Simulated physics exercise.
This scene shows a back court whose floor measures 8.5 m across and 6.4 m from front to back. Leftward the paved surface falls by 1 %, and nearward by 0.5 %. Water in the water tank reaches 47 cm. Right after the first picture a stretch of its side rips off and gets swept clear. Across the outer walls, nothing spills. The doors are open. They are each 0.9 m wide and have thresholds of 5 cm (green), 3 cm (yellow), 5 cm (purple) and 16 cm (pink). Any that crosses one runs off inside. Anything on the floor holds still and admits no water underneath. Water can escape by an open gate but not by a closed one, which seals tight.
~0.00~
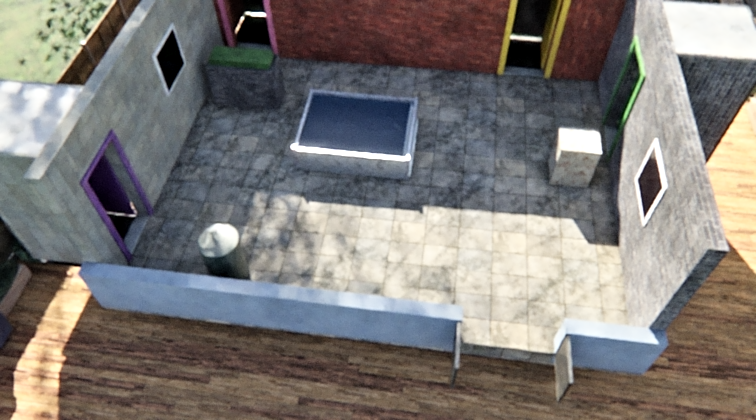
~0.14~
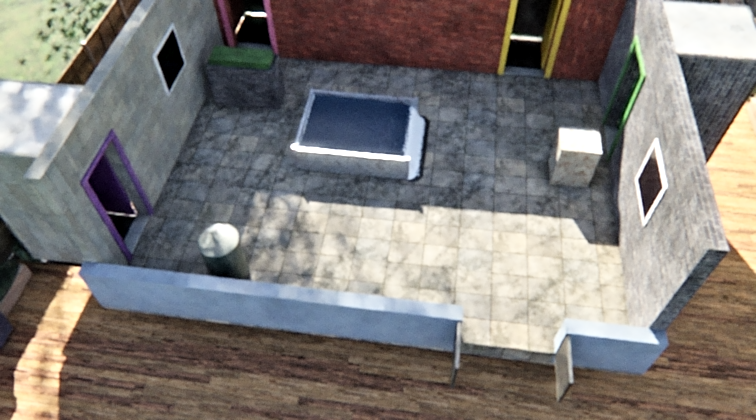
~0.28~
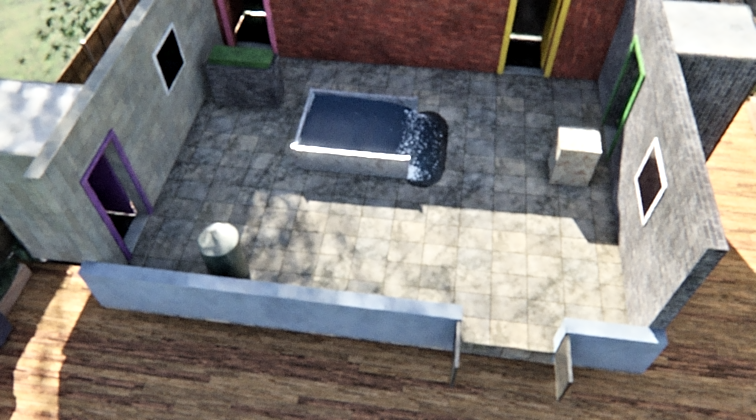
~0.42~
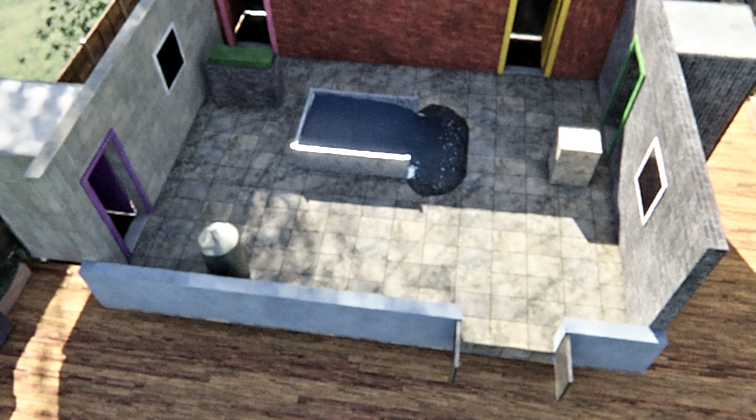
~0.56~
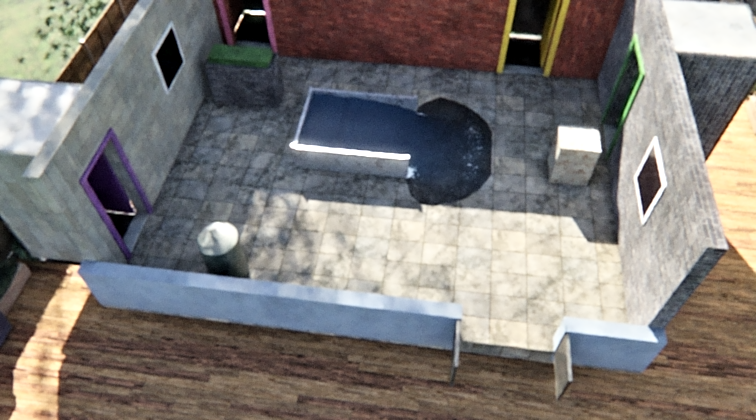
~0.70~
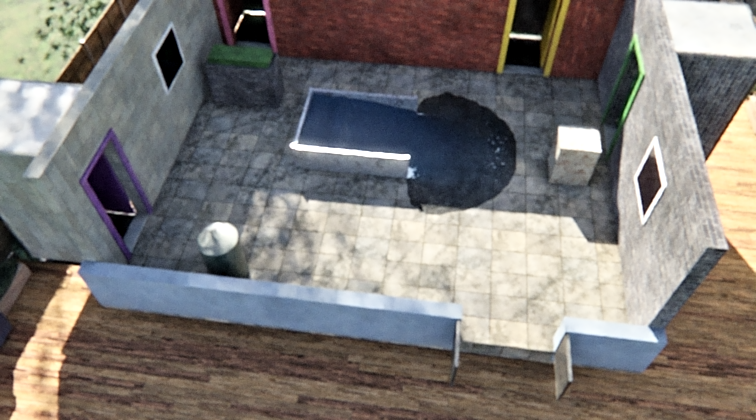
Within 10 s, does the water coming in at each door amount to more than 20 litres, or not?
At the green door: More than 20 litres. At the yellow door: More than 20 litres. At the purple door: Not more than 20 litres. At the pink door: Not more than 20 litres.
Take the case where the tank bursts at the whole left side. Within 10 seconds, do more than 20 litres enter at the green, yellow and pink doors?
The green door comes out less than that, the yellow door less than that and the pink door less than that.
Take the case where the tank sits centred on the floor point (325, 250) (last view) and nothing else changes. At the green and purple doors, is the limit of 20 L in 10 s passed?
Green: Within limit; purple: Within limit.
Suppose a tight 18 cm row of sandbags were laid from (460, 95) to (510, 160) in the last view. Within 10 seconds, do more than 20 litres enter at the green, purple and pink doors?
Well, the green one is within bounds, the purple one is within bounds, and the pink one is within bounds.
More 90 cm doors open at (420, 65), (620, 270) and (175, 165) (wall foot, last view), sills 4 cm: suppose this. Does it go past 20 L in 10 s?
Well, the first is on the low side, the second is on the high side, and the third is on the low side.
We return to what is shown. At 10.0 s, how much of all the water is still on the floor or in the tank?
I'd put it at some 78 percent still there.
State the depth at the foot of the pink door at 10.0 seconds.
The depth there is around 1.0 cm.
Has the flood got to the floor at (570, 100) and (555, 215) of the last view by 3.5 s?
I'd say drenched, then drenched.
After 1.4 s water covers 20 % of the floor and is deepest (20 cm) near (412, 163); green door not reached, yellow door not reached, purple door not reached, pink door not reached.
After 2.2 s water covers 30 % of the floor and is deepest (21 cm) near (542, 175); green door 12 cm at the sill, 24 L in, yellow door 6 cm at the sill, 0 L in, purple door not reached, pink door not reached.
After 3.5 s water covers 40 % of the floor and is deepest (25 cm) near (630, 347); green door 14 cm at the sill, 96 L in, yellow door 7 cm at the sill, 10 L in, purple door not reached, pink door not reached.
After 6.0 s water covers 45 % of the floor and is deepest (10 cm) near (571, 340); green door 7 cm at the sill, 142 L in, yellow door 6 cm at the sill, 40 L in, purple door not reached, pink door not reached.
After 10.0 s water covers 75 % of the floor and is deepest (6 cm) near (240, 301); green door 1 cm at the sill, 146 L in, yellow door 3 cm at the sill, 44 L in, purple door not reached, pink door not reached.
